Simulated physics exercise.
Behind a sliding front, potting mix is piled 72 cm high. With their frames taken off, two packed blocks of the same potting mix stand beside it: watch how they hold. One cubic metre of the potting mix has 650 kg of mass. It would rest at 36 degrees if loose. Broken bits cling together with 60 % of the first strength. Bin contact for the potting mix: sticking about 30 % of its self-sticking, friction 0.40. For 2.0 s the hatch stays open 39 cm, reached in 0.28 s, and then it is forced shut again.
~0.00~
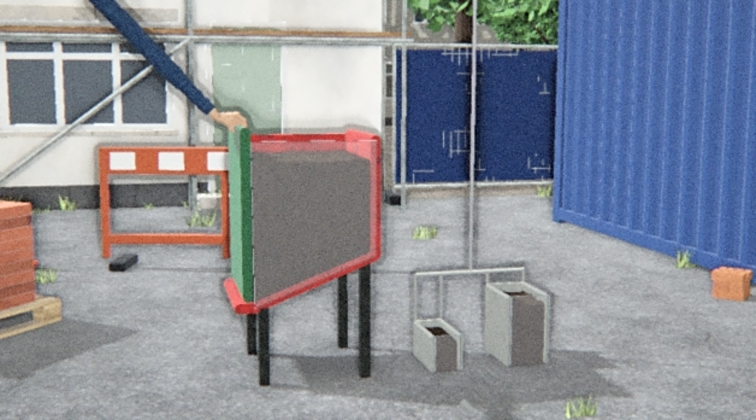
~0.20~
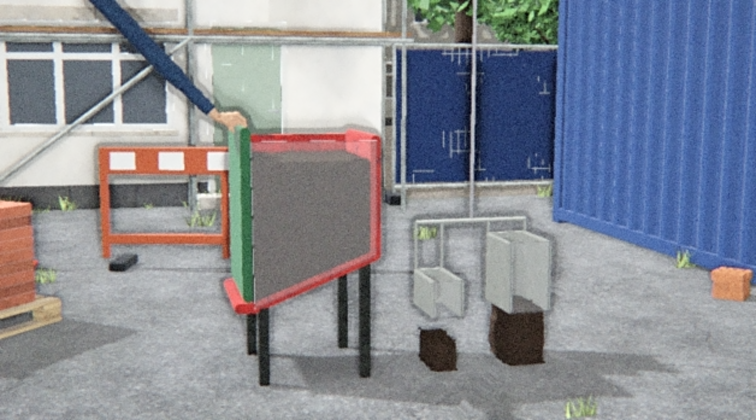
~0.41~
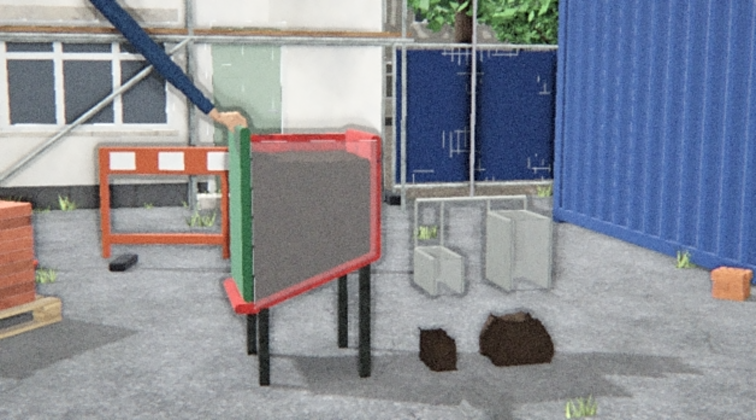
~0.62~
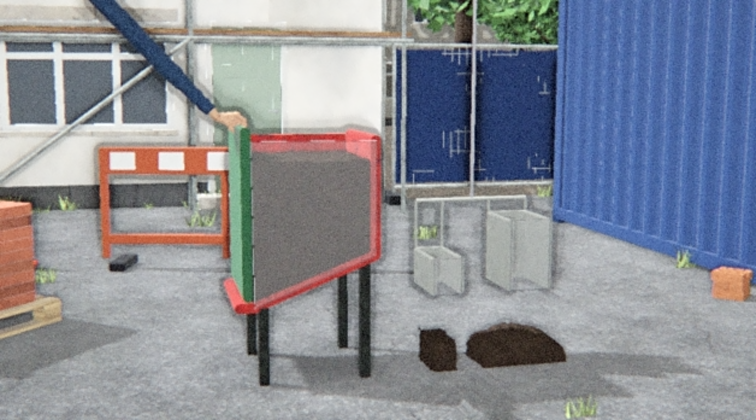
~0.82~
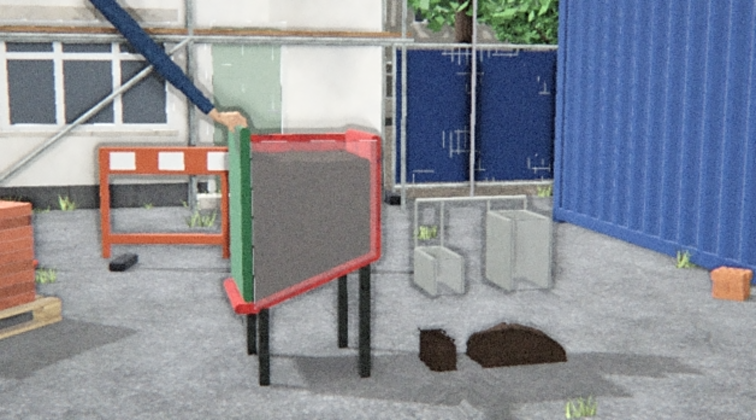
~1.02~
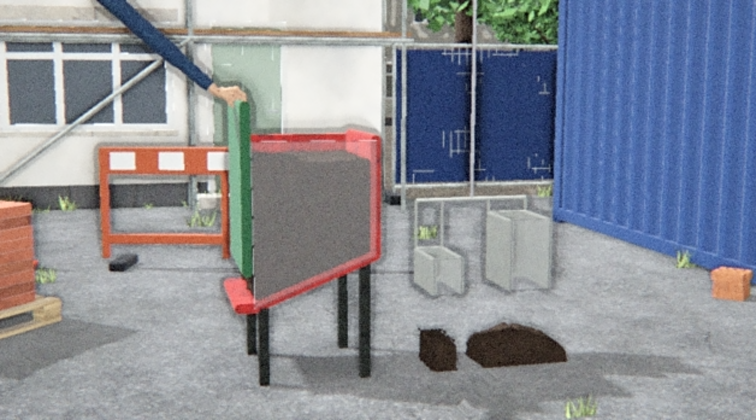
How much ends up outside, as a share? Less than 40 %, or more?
More.
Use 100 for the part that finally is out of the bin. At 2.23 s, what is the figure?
The figure is some 60 %.
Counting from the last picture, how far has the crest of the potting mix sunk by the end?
Around 24 centimetres, give or take.
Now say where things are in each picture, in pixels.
The first frame shows top of the hatch at (245, 133), not yet moved; top of the potting mix at (358, 160); blocks stand 16 cm, 34 cm (left to right).
The second frame shows top of the hatch at (245, 133), not yet moved; top of the potting mix at (358, 160); blocks stand 16 cm, 32 cm (left to right).
The third frame shows top of the hatch at (245, 133), not yet moved; top of the potting mix at (358, 160); blocks stand 16 cm, 22 cm (left to right).
The fourth frame shows top of the hatch at (245, 133), not yet moved; top of the potting mix at (358, 160); blocks stand 16 cm, 16 cm (left to right).
The fifth frame shows top of the hatch at (245, 133), not yet moved; top of the potting mix at (358, 160); blocks stand 16 cm, 16 cm (left to right).
The sixth frame shows top of the hatch at (245, 106), moved 13 cm; top of the potting mix at (358, 160); blocks stand 16 cm, 16 cm (left to right).
After 1.58 s, the hatch is 39 cm open and 9 % is out.
After 2.23 s, the hatch is 39 cm open and 37 % is out.
After 2.89 s, the hatch is 39 cm open and 52 % is out.
After 3.54 s, the hatch is 9.9 cm open and 58 % is out.
After 4.47 s, at the end, the hatch is shut and 58 % is out.
